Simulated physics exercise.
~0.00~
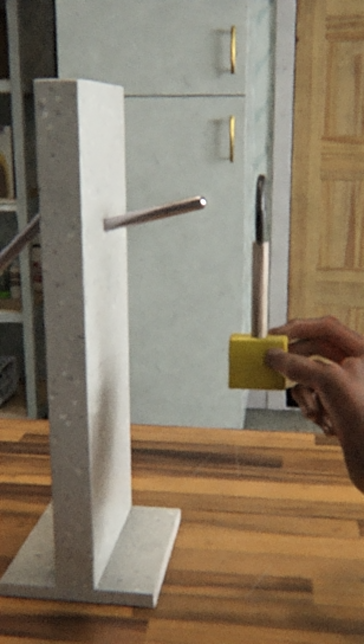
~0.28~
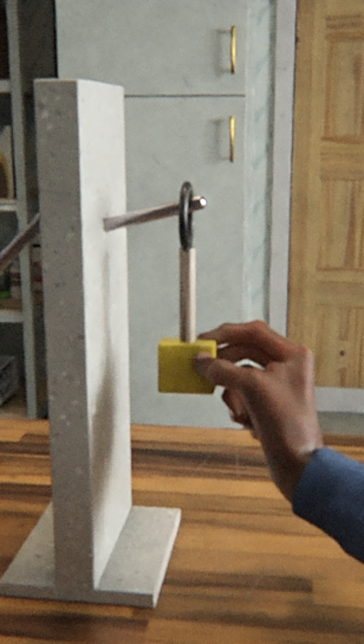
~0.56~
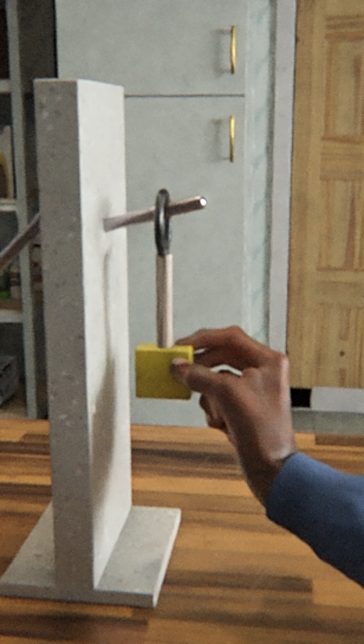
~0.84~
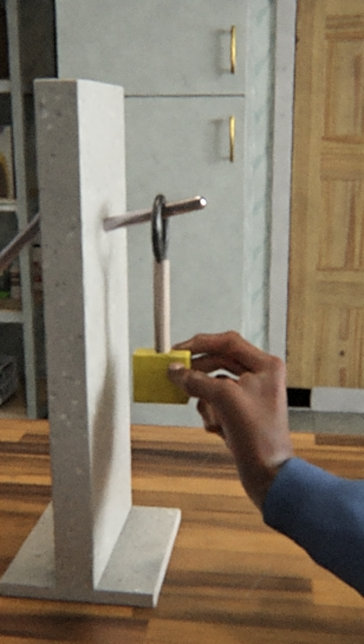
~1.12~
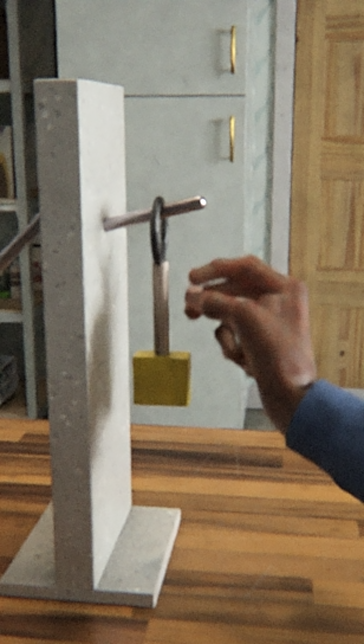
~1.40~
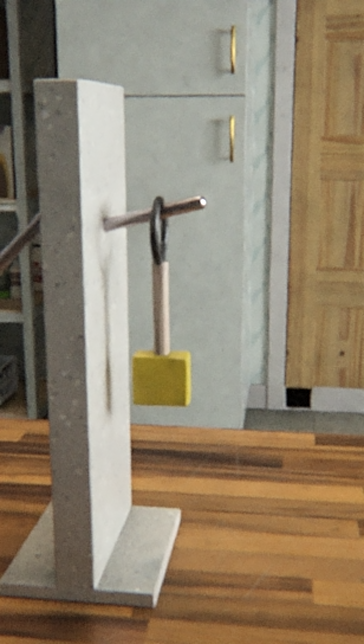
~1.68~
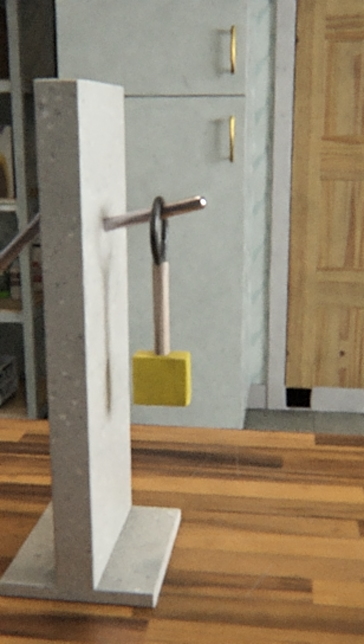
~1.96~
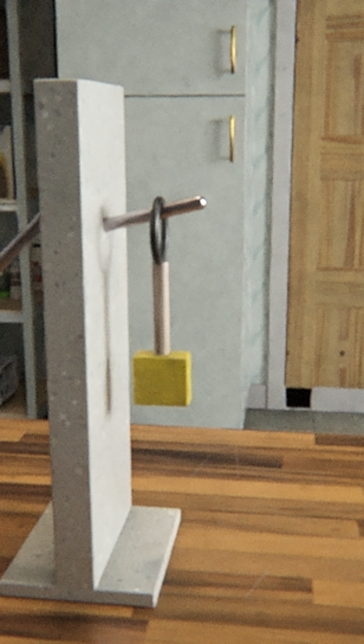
On a wooden counter, a hand hooks a yellow brush on a peg, where it stays.
